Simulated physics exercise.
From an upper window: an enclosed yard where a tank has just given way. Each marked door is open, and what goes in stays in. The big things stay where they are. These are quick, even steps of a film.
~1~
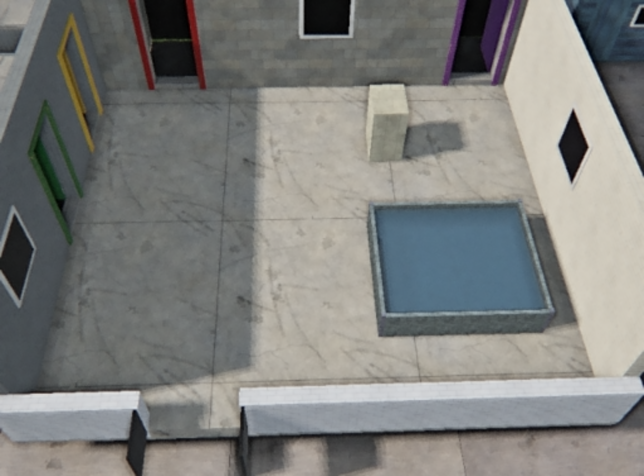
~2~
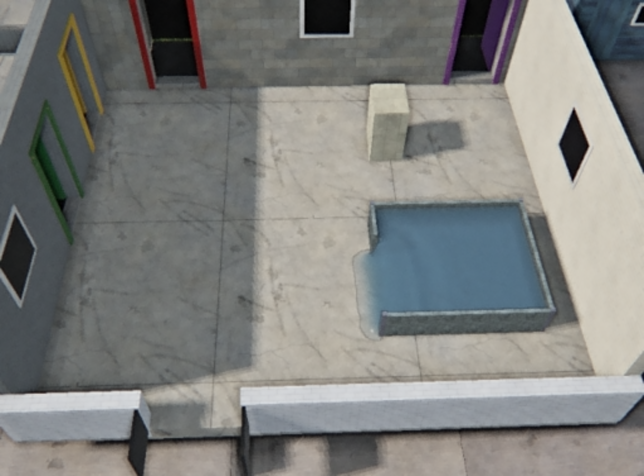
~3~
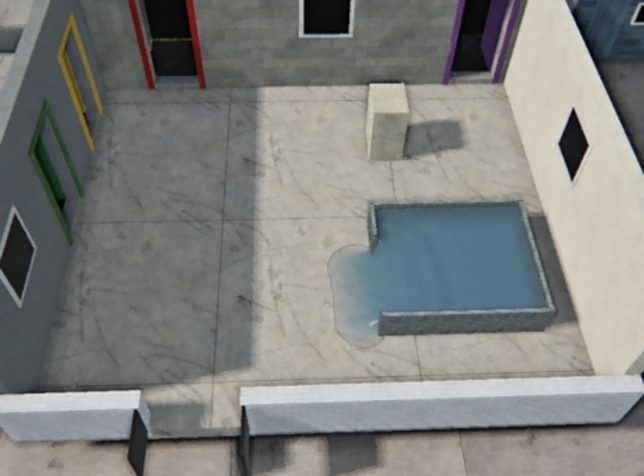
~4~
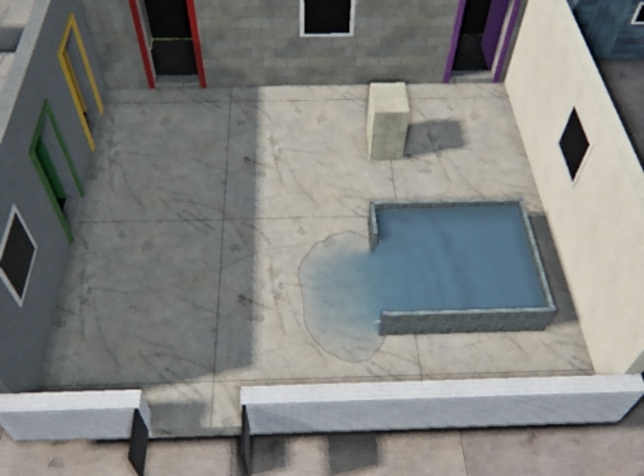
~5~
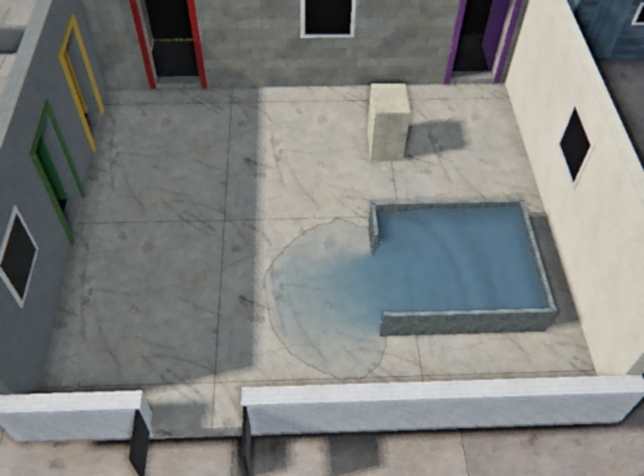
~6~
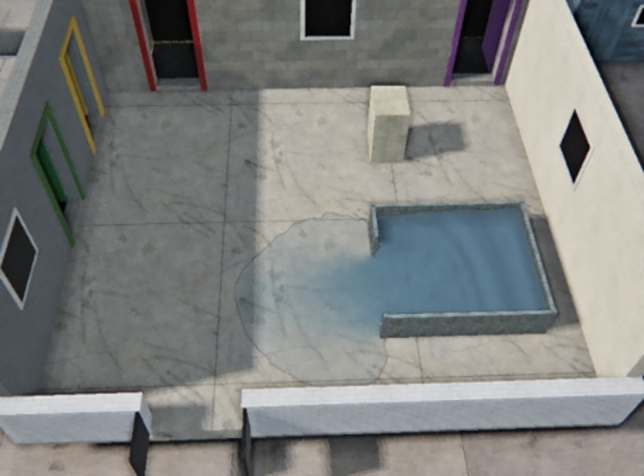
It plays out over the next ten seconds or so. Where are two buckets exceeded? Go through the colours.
One by one: The red door holds within the limit; the yellow door holds within the limit; the green door floods; the purple door holds within the limit.
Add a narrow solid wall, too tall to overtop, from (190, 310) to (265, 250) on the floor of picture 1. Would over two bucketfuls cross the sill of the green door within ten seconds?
One by one: The green one takes less.
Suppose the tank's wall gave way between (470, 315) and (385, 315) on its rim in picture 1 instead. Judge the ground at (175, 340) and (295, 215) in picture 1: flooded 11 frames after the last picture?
In that order: Wet, not flooded.
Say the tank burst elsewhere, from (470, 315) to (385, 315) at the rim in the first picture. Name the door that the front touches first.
I say the green-painted one.
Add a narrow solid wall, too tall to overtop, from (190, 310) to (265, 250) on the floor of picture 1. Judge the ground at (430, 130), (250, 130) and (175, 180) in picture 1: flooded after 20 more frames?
As listed: Clear, flooded, wet.
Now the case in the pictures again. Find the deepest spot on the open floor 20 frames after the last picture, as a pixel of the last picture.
Roughly at (34, 419).
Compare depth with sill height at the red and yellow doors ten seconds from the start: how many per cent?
Near 80 and 90 in a hundred.
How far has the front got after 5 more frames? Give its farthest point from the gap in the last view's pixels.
Near (104, 317).
A moment on, water covers 25 % of the floor; the red door not reached, the yellow door not reached, the green door not reached, the purple door not reached.
Next, water covers 35 % of the floor; the red door not reached, the yellow door not reached, the green door not reached, the purple door not reached.
Then, water covers 45 % of the floor; the red door not reached, the yellow door not reached, the green door under two buckets in, the purple door not reached.
Later, water covers 50 % of the floor; the red door wet at the sill, nothing in, the yellow door wet at the sill, nothing in, the green door over two buckets in, the purple door not reached.
In the end, water covers 70 % of the floor; the red door under two buckets in, the yellow door wet at the sill, nothing in, the green door over two buckets in, the purple door wet at the sill, nothing in.
